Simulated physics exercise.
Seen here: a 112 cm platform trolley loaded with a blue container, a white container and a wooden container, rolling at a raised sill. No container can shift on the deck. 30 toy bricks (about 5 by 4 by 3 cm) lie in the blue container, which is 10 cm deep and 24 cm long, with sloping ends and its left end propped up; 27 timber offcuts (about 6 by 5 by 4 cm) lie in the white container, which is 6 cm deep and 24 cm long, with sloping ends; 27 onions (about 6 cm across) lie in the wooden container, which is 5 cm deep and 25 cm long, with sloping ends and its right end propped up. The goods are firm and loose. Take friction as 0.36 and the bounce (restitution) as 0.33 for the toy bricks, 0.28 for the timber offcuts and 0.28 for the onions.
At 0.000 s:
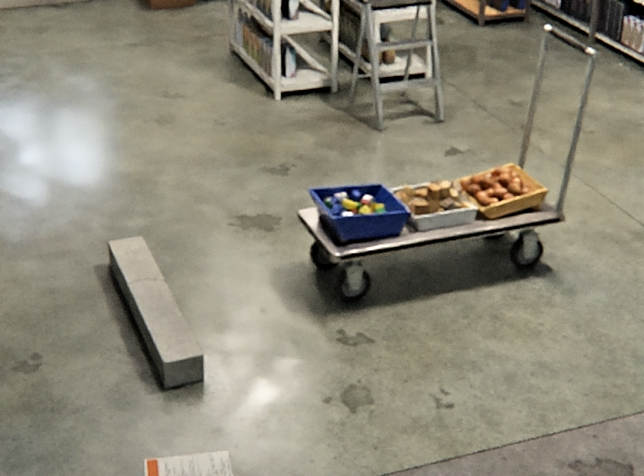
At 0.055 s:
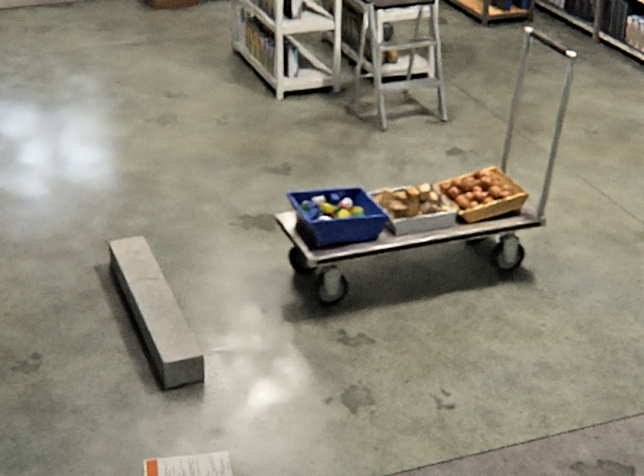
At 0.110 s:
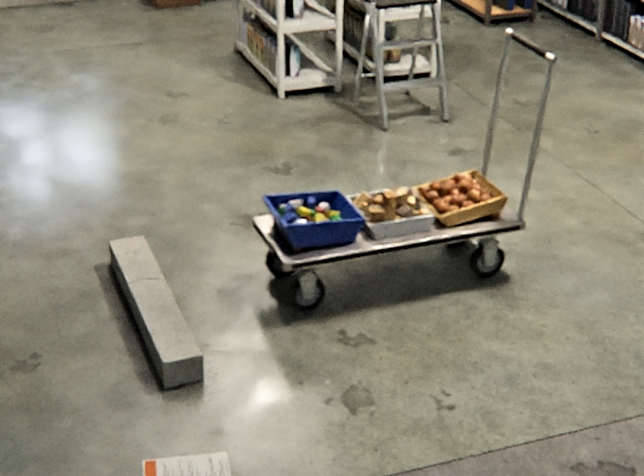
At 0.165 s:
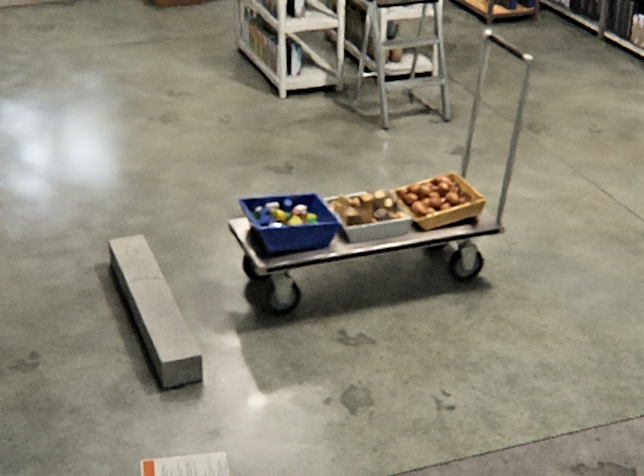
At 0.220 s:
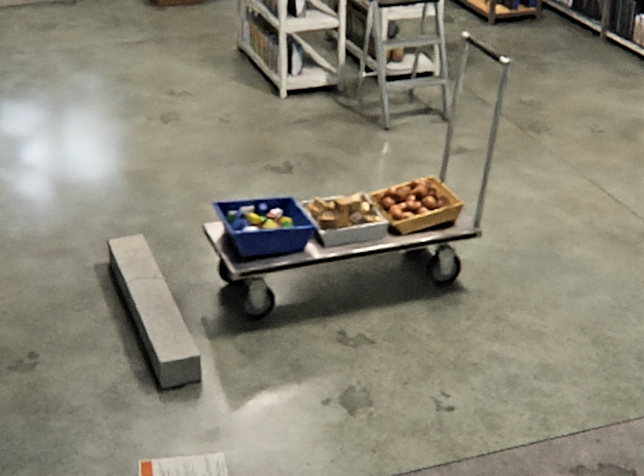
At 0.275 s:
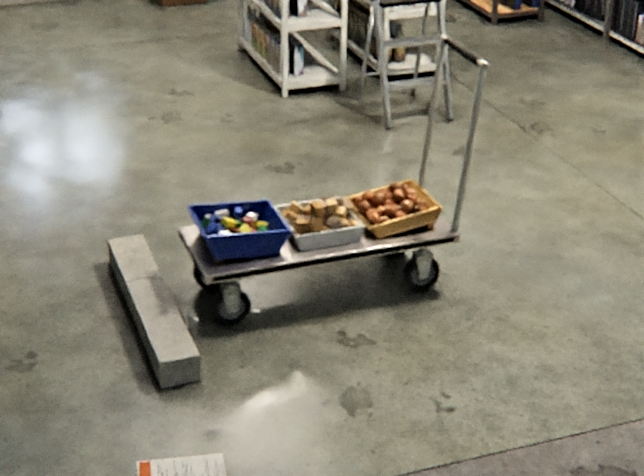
The video shows a platform trolley carrying a blue container of toy bricks, a white container of timber offcuts and a wooden container of round brownish goods, rolling steadily left across a concrete floor, closer to a raised sill.
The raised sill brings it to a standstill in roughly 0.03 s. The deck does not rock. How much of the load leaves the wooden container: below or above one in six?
It sheds more than one in six of them.
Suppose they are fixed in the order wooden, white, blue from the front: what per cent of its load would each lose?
In that case blue container 0, white container 20, wooden container 50 per cent.
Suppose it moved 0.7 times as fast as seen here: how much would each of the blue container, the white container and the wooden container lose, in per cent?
Then blue container 0, white container 10, wooden container 20 per cent.
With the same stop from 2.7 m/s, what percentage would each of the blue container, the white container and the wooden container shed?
In that case blue container 20, white container 30, wooden container 50 per cent.
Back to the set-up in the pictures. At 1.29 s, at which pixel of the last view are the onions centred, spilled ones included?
Around (336, 216).
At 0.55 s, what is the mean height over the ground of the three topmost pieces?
Some 44 cm up.
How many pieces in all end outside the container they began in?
About 16.
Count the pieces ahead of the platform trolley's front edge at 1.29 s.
Some 1 pieces.
After 0.33 s, impact.
After 0.43 s, the blue container has all 30, the white container is down by 1 of 27 and the wooden container is down by 4 of 27.
After 0.55 s, the blue container has all 30, the white container is down by 4 of 27 and the wooden container is down by 7 of 27.
After 0.78 s, the blue container is down by 1 of 30, the white container is down by 5 of 27 and the wooden container is down by 9 of 27.
When it is over (at 1.29 s), the blue container is down by 1 of 30, the white container is down by 5 of 27 and the wooden container is down by 10 of 27. Asked share, 10 of 27, 37 per cent.
